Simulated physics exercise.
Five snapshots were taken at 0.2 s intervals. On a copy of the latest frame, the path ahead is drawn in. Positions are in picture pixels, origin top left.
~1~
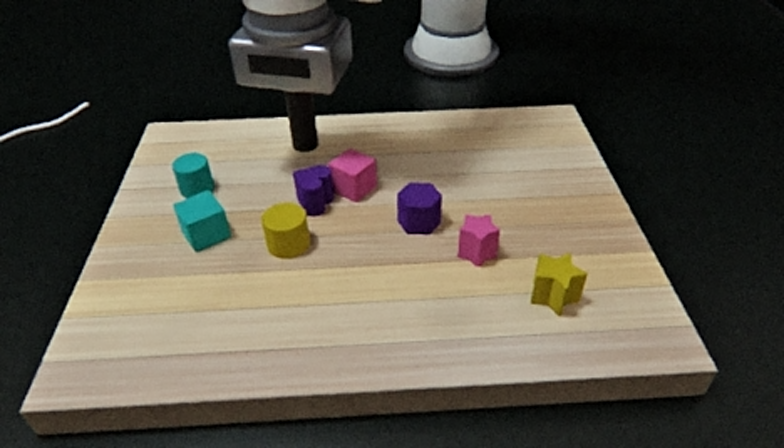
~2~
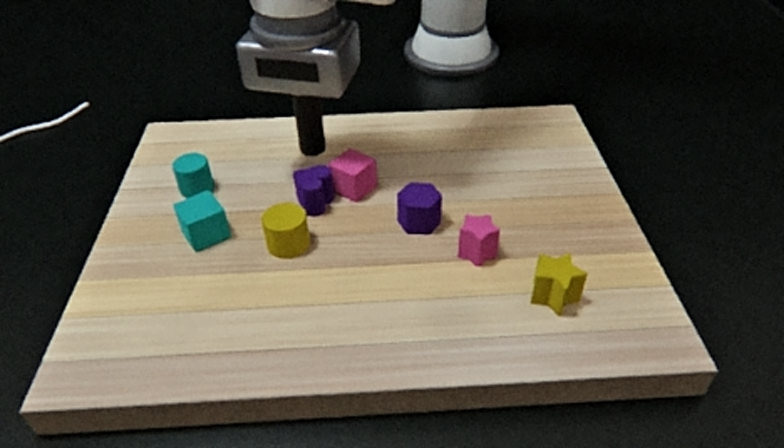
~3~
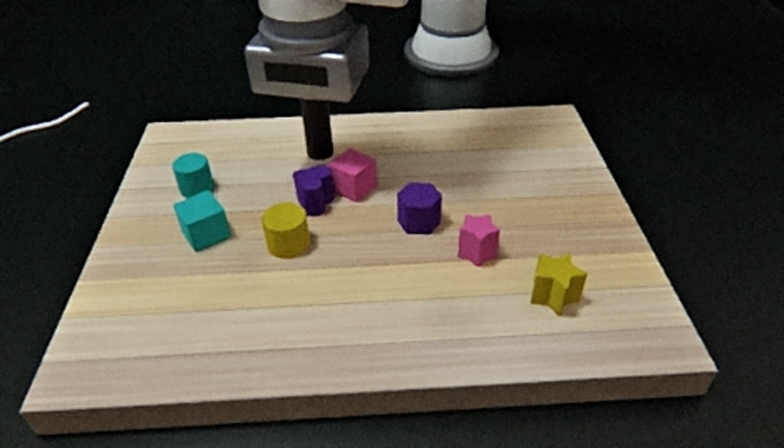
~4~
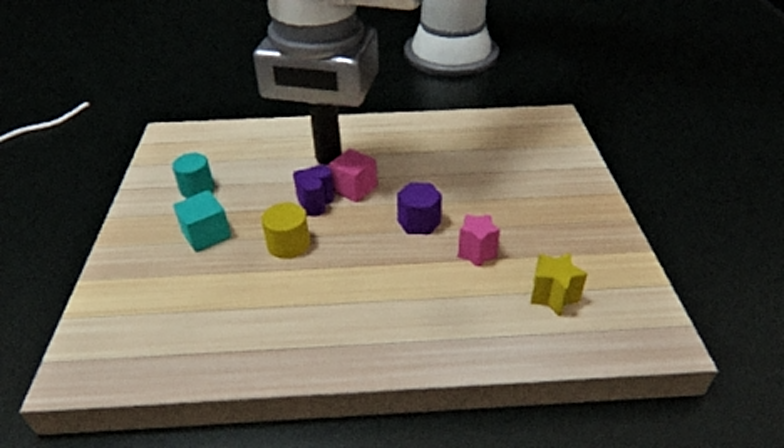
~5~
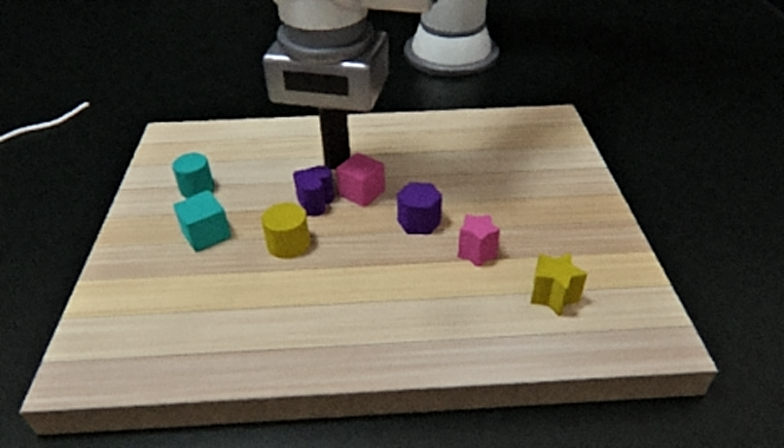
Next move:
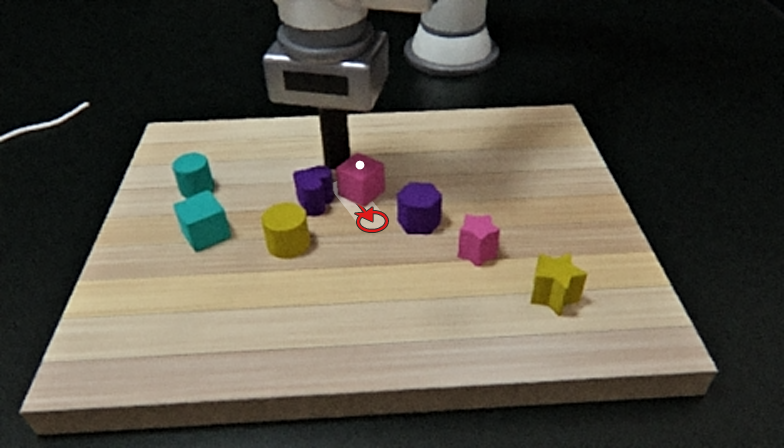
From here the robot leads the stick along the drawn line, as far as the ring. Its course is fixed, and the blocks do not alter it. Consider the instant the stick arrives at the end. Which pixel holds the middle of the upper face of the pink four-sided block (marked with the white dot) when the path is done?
I think it will end close to (405, 199).
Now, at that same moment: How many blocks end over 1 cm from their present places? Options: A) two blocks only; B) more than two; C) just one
Choice A: Two blocks only.
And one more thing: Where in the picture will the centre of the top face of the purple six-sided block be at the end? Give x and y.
At roughly (445, 202).
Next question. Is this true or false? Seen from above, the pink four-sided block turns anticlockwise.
It is true.
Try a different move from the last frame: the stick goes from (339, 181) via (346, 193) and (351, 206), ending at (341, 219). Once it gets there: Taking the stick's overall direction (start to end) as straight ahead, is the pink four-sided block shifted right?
No, it doesn't check out.
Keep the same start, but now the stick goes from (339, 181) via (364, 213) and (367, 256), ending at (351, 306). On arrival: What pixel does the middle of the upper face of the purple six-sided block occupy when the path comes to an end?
Final place: (443, 201).
Path on the board, from (339, 181) directly to (372, 221); the dot is on the pink four-sided block.
The first path, step by step. Halfway along, stick (355, 182); pink four-sided block (384, 181), turned 25° anticlockwise.
At the end, stick (372, 203); purple heart block in place; pink four-sided block (405, 199), turned 35° anticlockwise; purple six-sided block (445, 202), turned 35° anticlockwise.
